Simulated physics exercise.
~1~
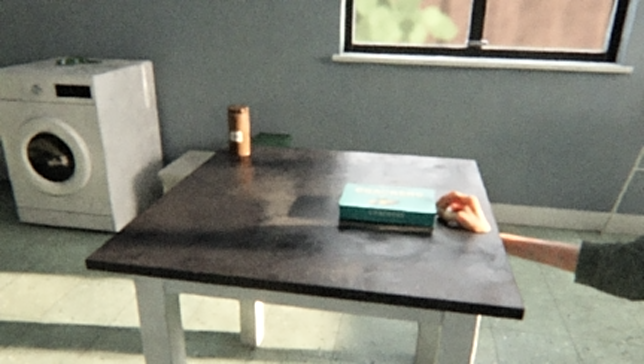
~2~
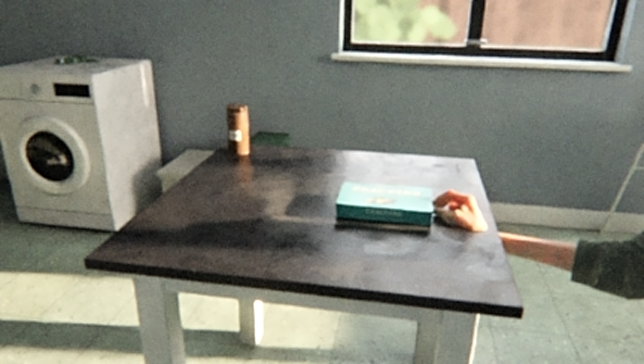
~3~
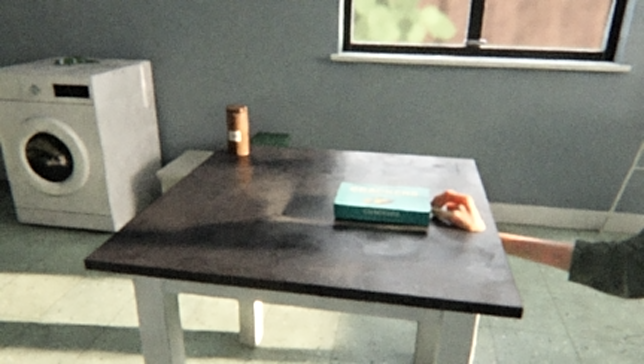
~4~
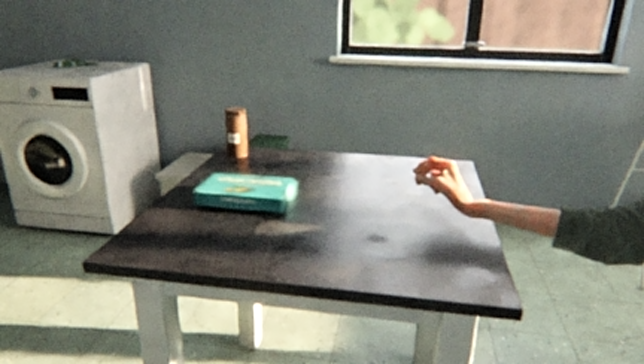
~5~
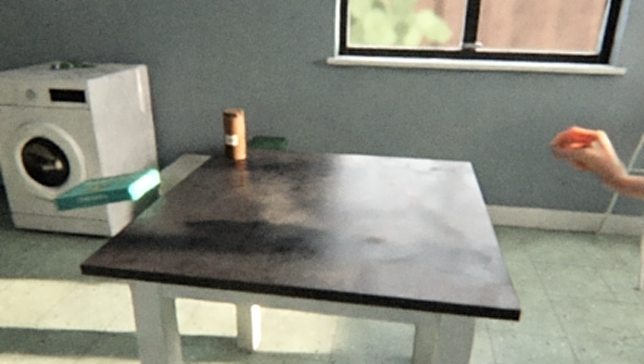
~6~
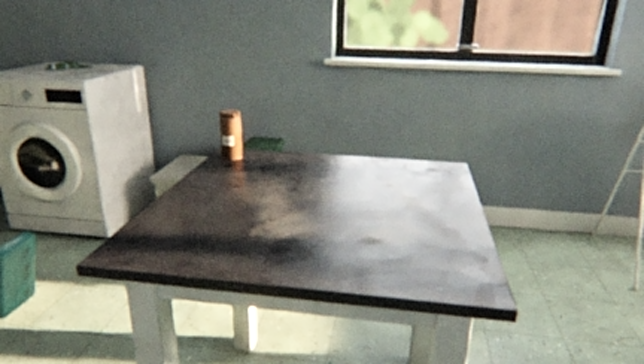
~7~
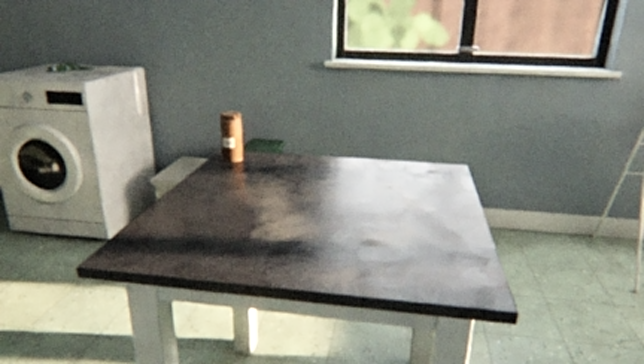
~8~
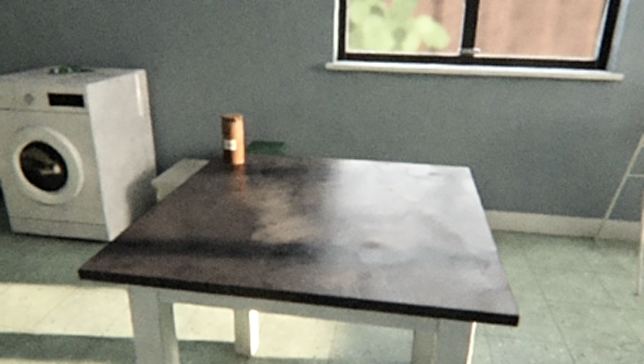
At the start, a turquoise packet lies near the right side of a dark table top, with a hand touching its right end, while a brown jar stands at the back and a washing machine sits to the left. The hand nudges the packet slightly left, then pushes it quickly across the table and lets go. As the arm draws back to the right, the packet slides on and shoots off the left edge. It tips as it drops toward the floor and passes out of view. At the end, only the brown jar remains on the table.
